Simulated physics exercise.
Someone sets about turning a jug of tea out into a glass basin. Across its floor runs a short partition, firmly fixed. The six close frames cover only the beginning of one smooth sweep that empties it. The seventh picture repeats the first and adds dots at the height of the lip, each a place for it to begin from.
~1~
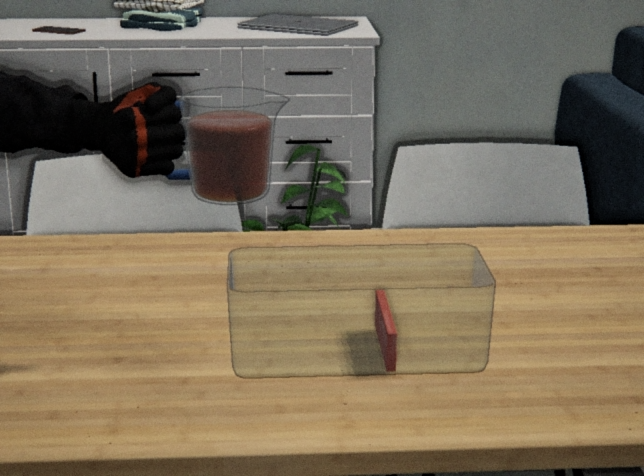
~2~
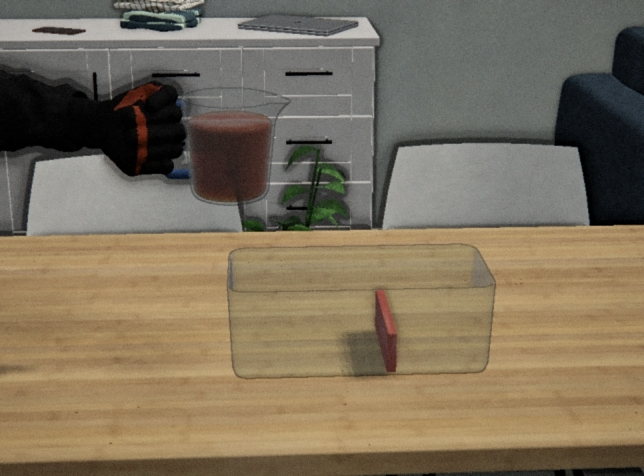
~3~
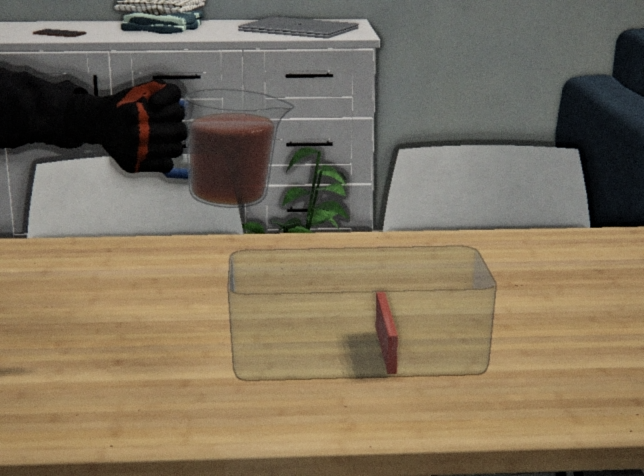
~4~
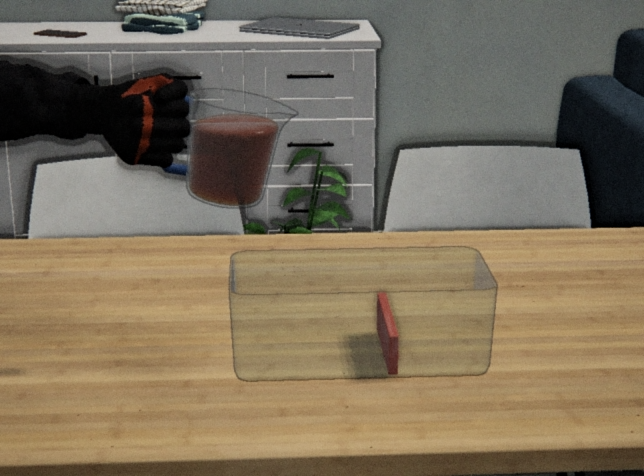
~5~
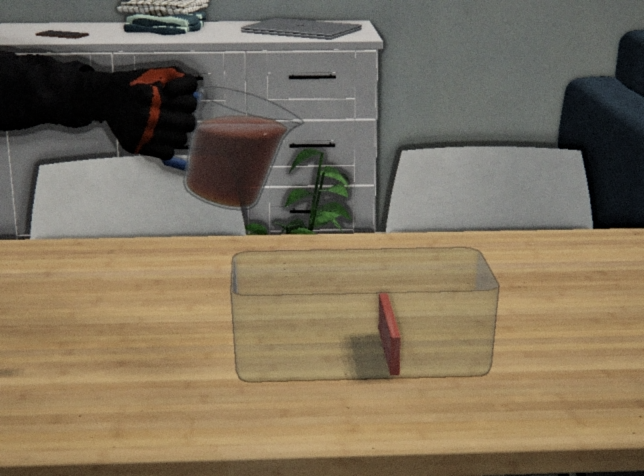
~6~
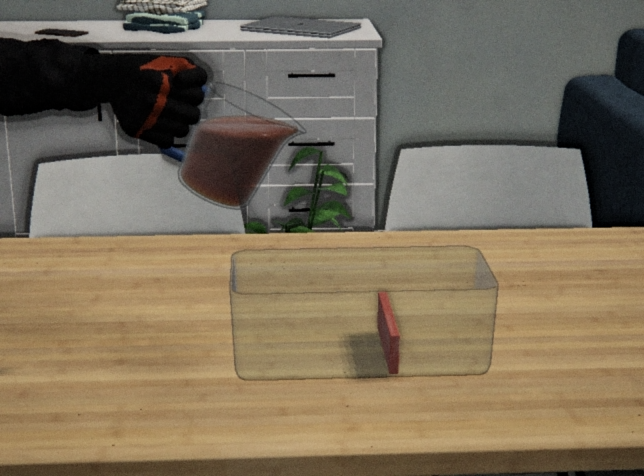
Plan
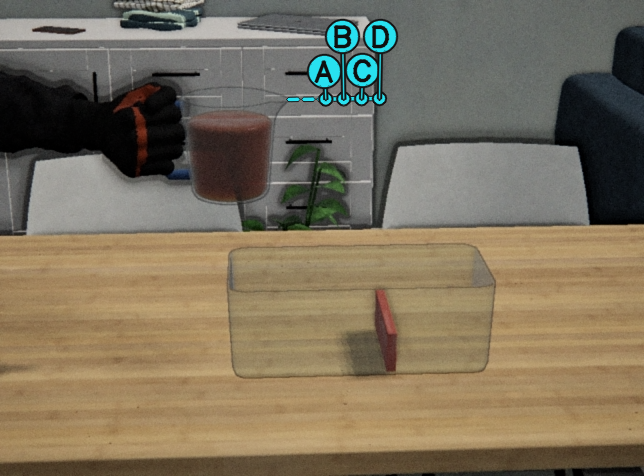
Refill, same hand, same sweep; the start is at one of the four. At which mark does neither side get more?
Best: A.
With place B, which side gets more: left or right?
The right side.
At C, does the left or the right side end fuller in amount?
More ends on the right.
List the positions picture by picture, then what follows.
Upright, lip at (288, 99); basin from (232, 375) to (488, 369); top of the wall at (386, 310); nothing has left yet.
Upright, lip at (289, 101); nothing has left yet.
Tipped about 4°, lip at (292, 106); nothing has left yet.
Tipped about 10°, lip at (297, 113); nothing has left yet.
Tipped about 17°, lip at (303, 122); nothing has left yet.
Tipped about 26°, lip at (305, 131); nothing has left yet.
On the marked copy, A at (325, 99); B at (343, 98); C at (361, 98); D at (379, 98).
For place A, about 52 % ends left of the wall and 47 % right of it.
For place B, about 25 % ends left of the wall and 74 % right of it.
For place C, about 9 % ends left of the wall and 90 % right of it.
For place D, about 6 % ends left of the wall and 91 % right of it; 3 % is lost outside.
